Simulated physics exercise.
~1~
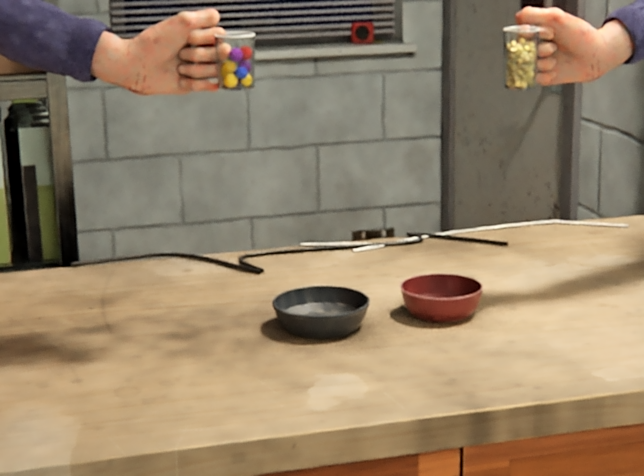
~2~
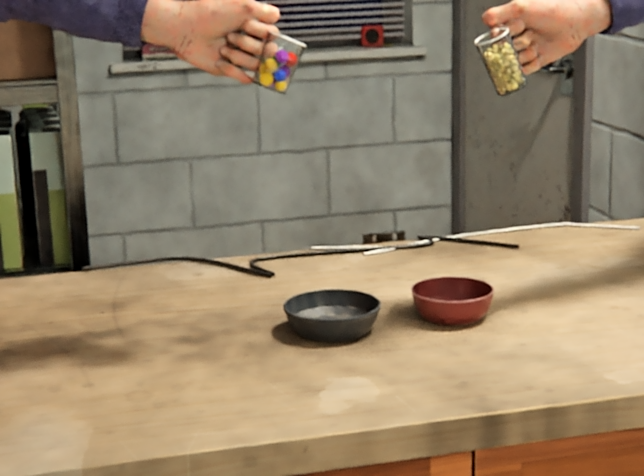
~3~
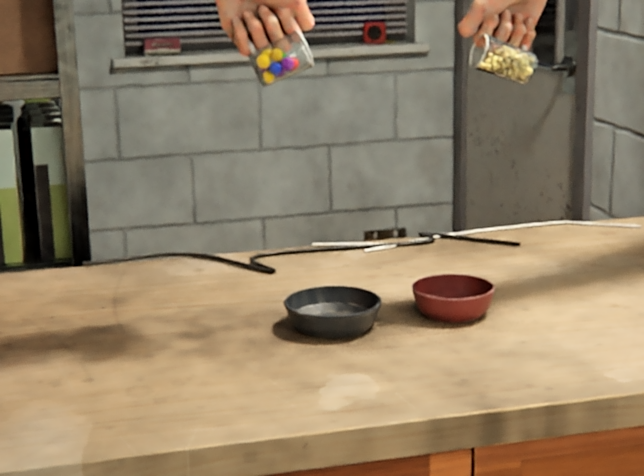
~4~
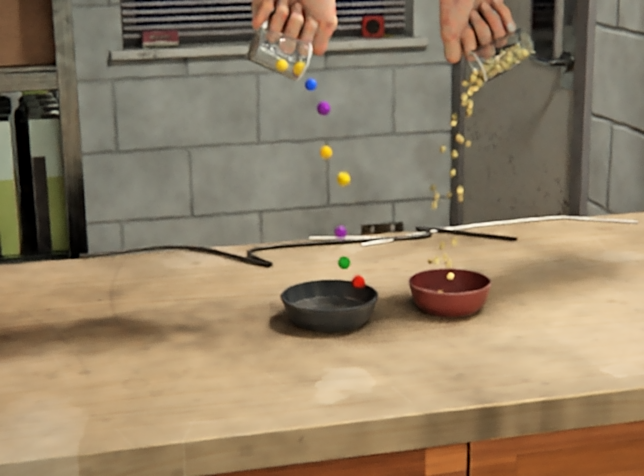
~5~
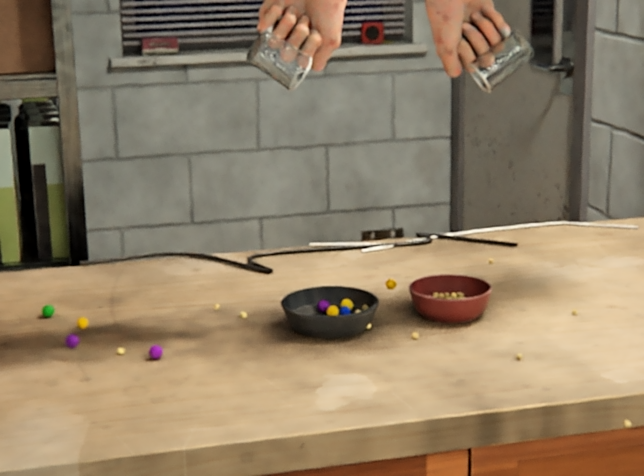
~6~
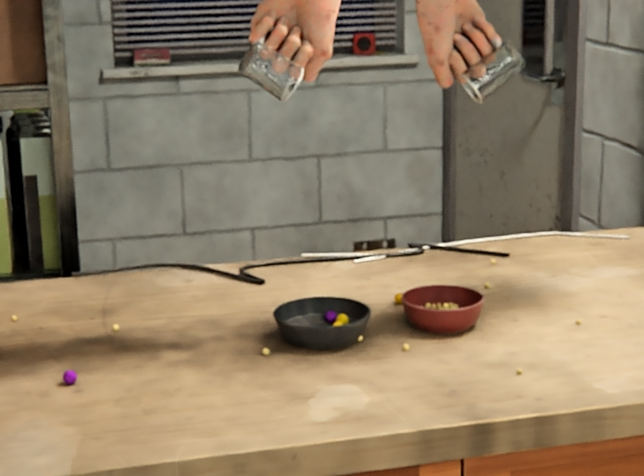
Colorful little balls and small yellowish pieces tumbled from two clear cups as a pair of hands tipped them over a dark dish and a red one; some landed in each dish, while others scattered across the counter, leaving both cups empty.
